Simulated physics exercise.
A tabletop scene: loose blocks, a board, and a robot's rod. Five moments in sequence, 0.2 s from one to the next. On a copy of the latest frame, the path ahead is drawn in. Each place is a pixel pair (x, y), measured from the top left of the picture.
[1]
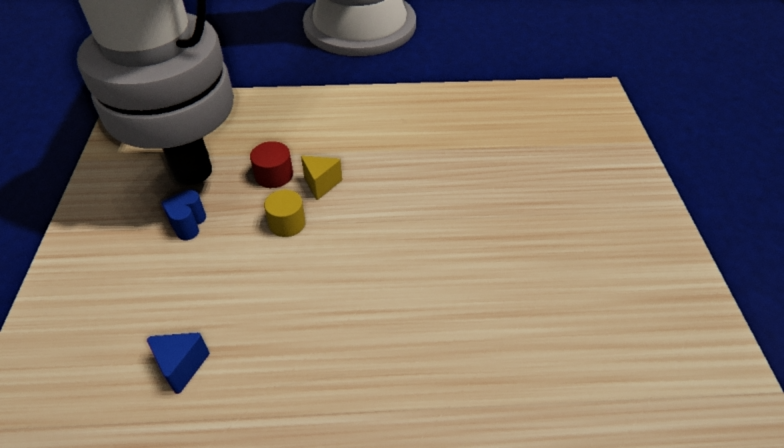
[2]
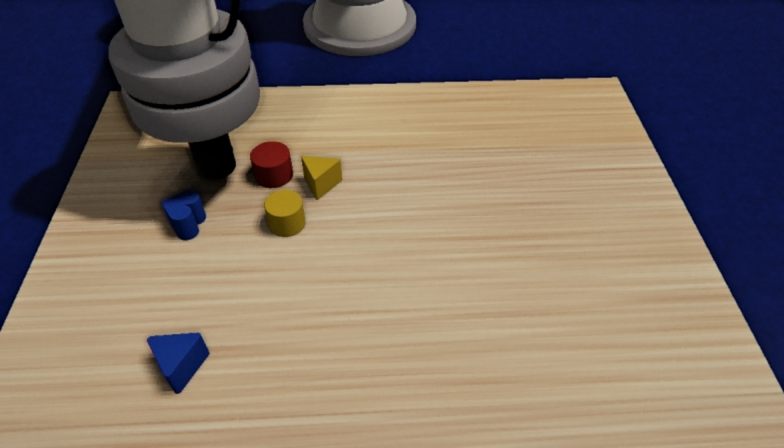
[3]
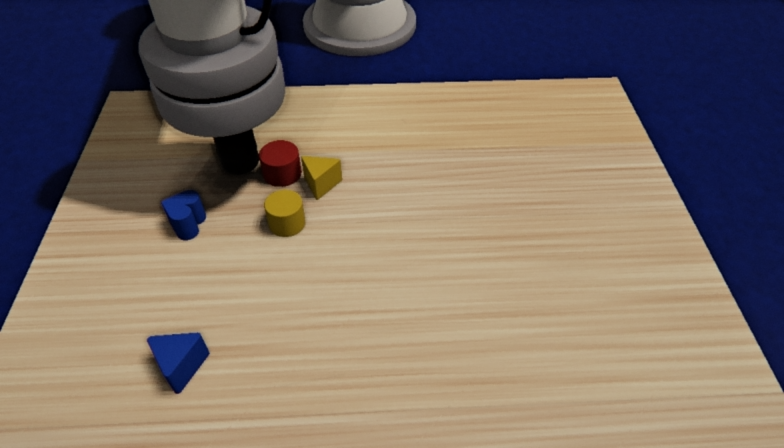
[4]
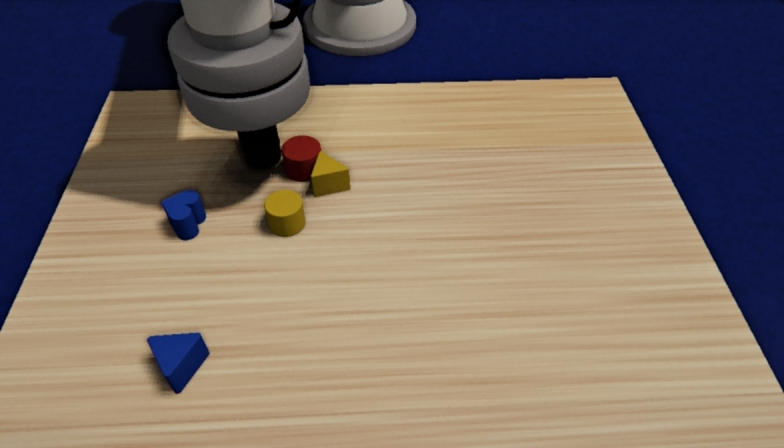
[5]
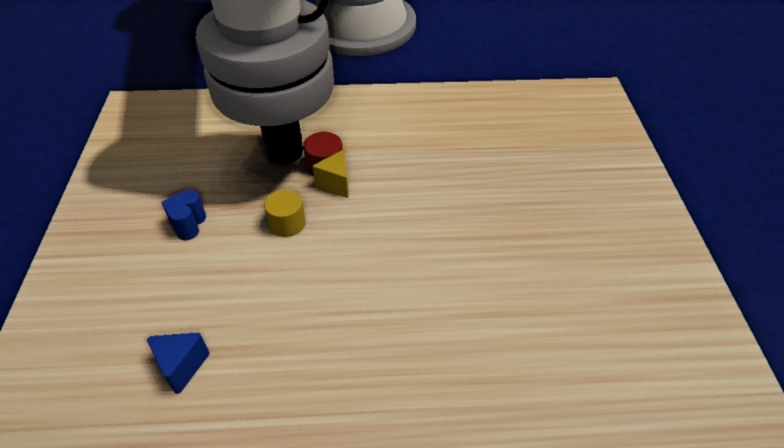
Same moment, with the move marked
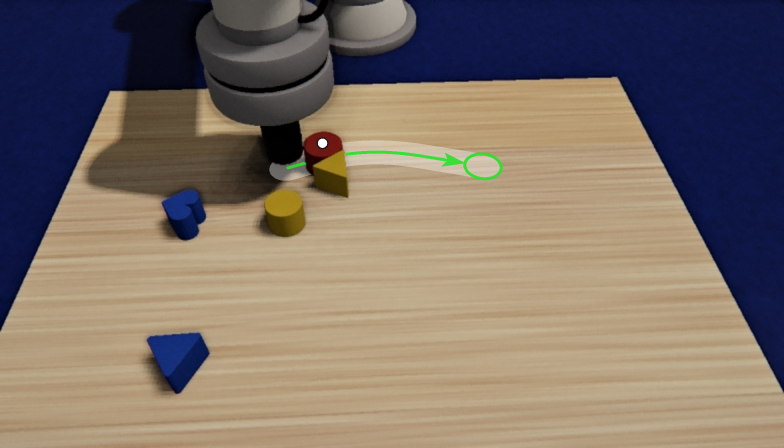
On a wooden tabletop, a robot's rod pushes the red disc right against the yellow triangular block.
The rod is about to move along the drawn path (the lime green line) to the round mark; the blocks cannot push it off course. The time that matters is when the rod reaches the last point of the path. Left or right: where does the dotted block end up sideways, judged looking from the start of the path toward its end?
It goes toward the right-hand side.
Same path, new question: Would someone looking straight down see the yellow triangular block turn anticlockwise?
I believe not.
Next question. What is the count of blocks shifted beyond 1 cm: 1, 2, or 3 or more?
Here I'd predict a lone block moving more than 1 cm.
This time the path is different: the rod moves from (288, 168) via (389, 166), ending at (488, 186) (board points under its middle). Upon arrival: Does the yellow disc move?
No.
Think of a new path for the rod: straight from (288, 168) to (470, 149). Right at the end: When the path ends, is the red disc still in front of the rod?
Final answer: Yes.
Drawn move, from (288, 168) through (352, 153) and (417, 155) to (483, 166); the dot is on the red disc.
What follows on the original path. One third of the way, rod at (351, 139); red disc at (387, 139); yellow triangular block at (338, 164), turned 20° clockwise.
Two thirds of the way, rod at (418, 141); red disc at (448, 151); yellow triangular block at (338, 164), turned 20° clockwise.
At the end, rod at (485, 152); yellow disc still; red disc at (491, 171); yellow triangular block at (338, 164), turned 20° clockwise.
